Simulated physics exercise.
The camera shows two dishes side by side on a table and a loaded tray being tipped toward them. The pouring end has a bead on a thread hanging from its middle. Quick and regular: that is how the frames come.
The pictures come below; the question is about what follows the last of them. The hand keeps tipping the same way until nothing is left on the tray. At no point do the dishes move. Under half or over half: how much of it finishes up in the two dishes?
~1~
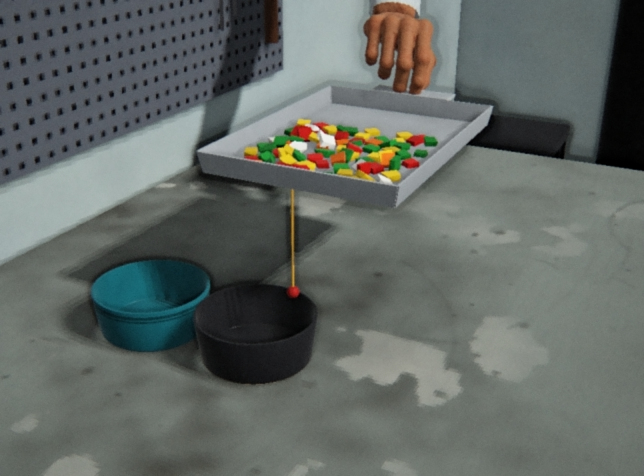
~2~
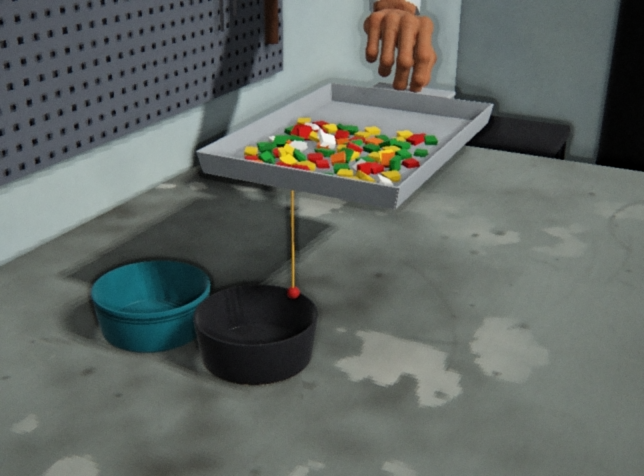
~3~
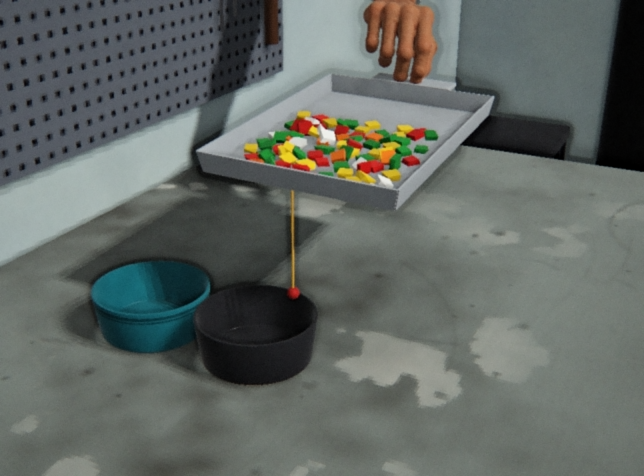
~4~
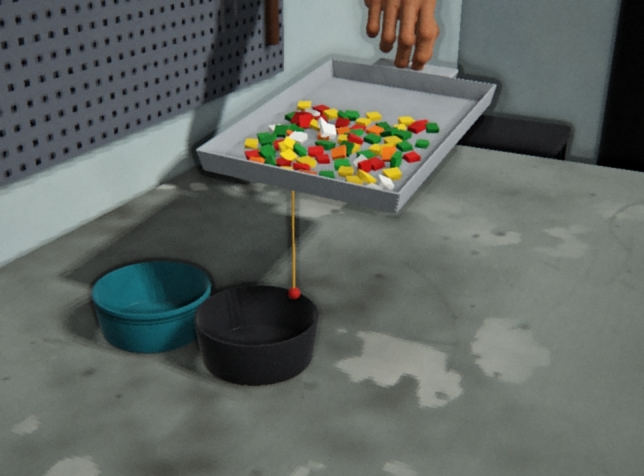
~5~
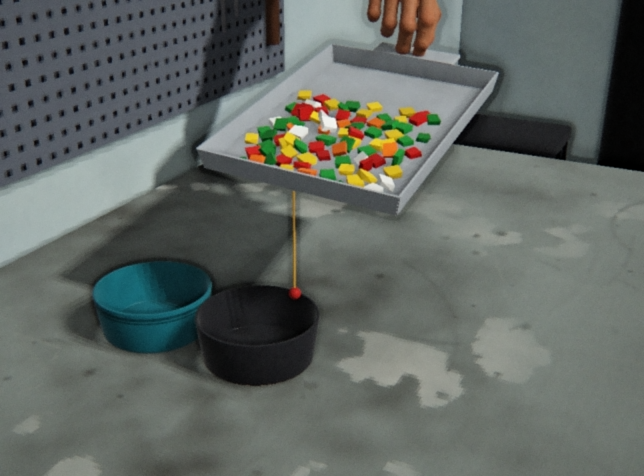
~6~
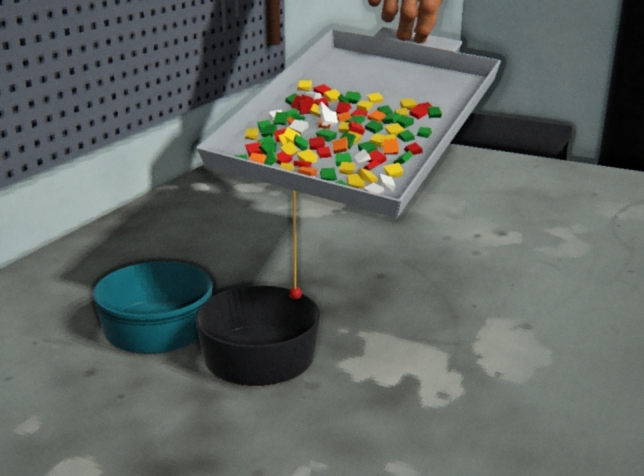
By the end, the dishes are holding not even half of the load, I'd say.
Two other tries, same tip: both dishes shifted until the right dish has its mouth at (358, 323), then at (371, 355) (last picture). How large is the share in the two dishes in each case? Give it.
Close to 70 in a hundred first, close to 100 in a hundred second.
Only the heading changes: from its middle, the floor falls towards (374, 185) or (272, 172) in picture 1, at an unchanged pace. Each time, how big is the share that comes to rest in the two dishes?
Close to 0 percent first and close to 80 percent second.
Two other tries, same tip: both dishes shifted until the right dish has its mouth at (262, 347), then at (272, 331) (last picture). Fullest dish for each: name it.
Try 1: The dish at right; try 2: The dish at right.
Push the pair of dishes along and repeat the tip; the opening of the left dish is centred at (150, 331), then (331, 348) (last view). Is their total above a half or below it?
At place one the minor share; at place two the bulk.
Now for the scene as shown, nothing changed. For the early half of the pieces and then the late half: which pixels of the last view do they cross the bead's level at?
Early half: (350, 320); late half: (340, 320).
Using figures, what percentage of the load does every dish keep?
Left dish: Roughly 0 per cent; right dish: Roughly 20 per cent.
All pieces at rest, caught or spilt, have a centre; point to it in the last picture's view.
Close to (345, 387) in the last view.
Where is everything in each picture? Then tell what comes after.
The first picture shows corners of the pouring end (203, 150) and (396, 184), level; middle of the load (325, 153), mosaic tiles; left dish (116, 328); right dish (224, 359); bead on its thread (293, 292).
The second picture shows corners of the pouring end (203, 151) and (396, 185), level; middle of the load (325, 153).
The third picture shows corners of the pouring end (202, 150) and (396, 188), tipped barely, lowest at the right corner; middle of the load (325, 150).
The fourth picture shows corners of the pouring end (203, 149) and (396, 191), tipped a little, lowest at the right corner; middle of the load (325, 145).
The fifth picture shows corners of the pouring end (203, 147) and (397, 194), tipped a little, lowest at the right corner; middle of the load (326, 140).
The sixth picture shows corners of the pouring end (203, 146) and (397, 197), tipped a little, lowest at the right corner; middle of the load (326, 135); left dish (118, 330); right dish (226, 361).
Just after the last frame, tray tipped steeply; every one on the tray.
A moment on, tray tipped right over; the larger part on the tray; just a few in the right dish; about a tenth outside both; just a few in the air.
Further on, tray tipped past a quarter turn; about a tenth in the right dish; the larger part outside both.
When it is over, tray tipped past a quarter turn; about a tenth in the right dish; not one in the left dish; the larger part outside both.
